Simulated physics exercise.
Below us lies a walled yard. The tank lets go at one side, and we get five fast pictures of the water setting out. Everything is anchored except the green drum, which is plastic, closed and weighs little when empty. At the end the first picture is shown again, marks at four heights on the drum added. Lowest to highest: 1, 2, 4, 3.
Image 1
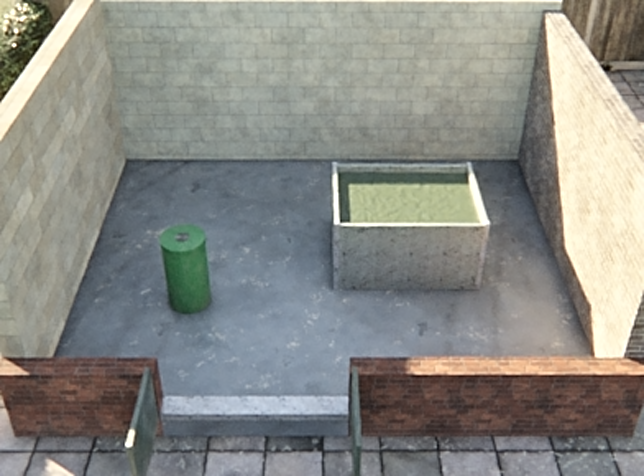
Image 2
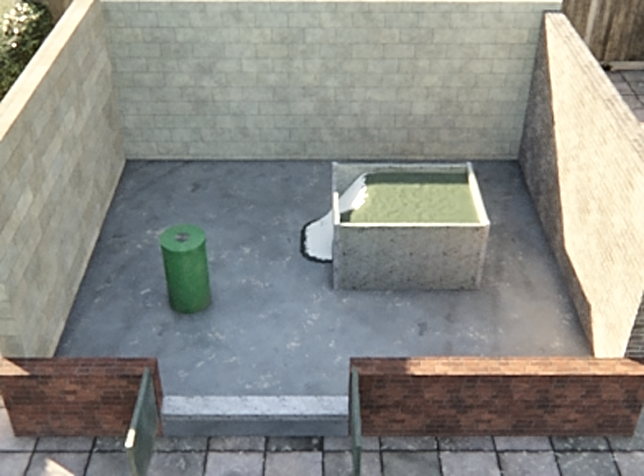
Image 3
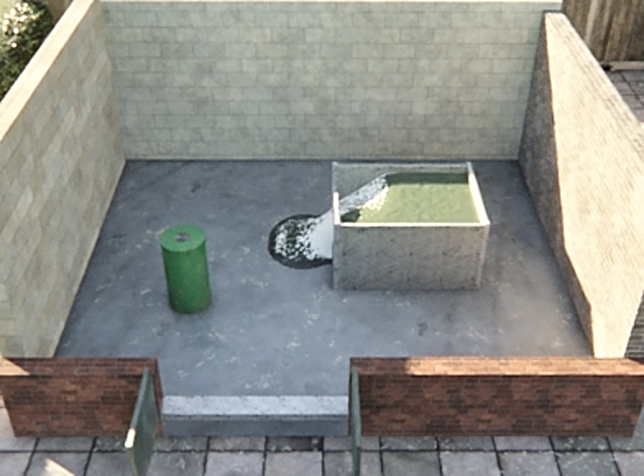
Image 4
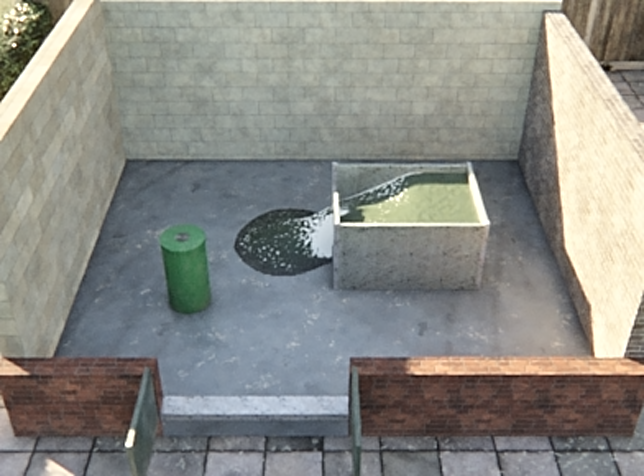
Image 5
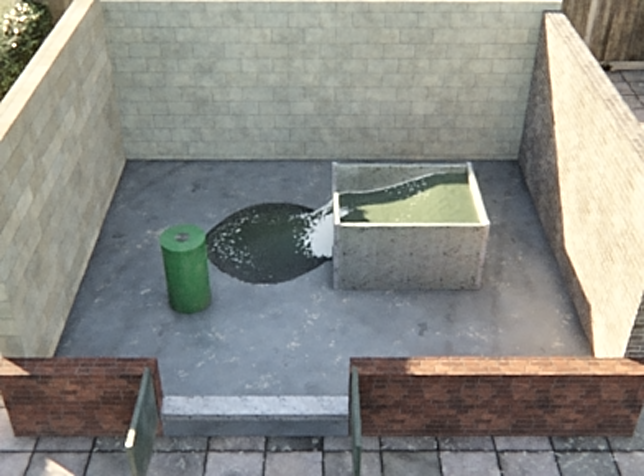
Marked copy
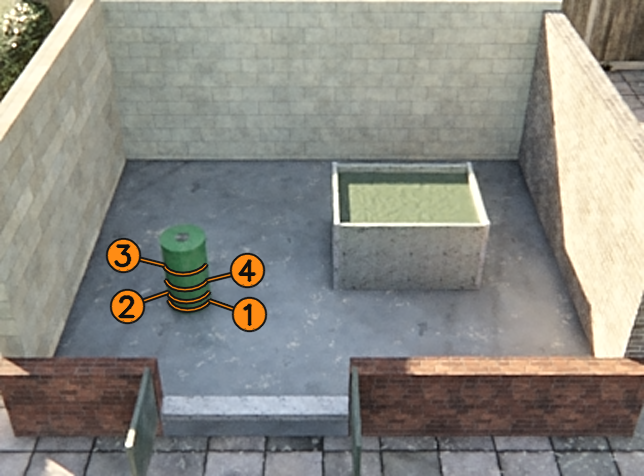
The video shows a walled yard with a green drum and a full concrete tank, whose left side opens as water pours out onto the ground, forming a dark, widening pool that spreads left toward the drum.
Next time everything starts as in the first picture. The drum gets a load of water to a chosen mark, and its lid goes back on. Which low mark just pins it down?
It is 2.
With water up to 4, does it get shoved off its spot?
No, not at all.
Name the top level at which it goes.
The answer is 1.
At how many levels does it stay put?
Three of them.
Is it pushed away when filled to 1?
Yes, it does.
In orange, 1 at (187, 310); 2 at (186, 301); 3 at (182, 274); 4 at (184, 289); from the bottom up 1, 2, 4, 3.
With 1, it is pushed about 4 times its own width away.
With 2, it does not move.
With 3, it does not move.
With 4, it does not move.
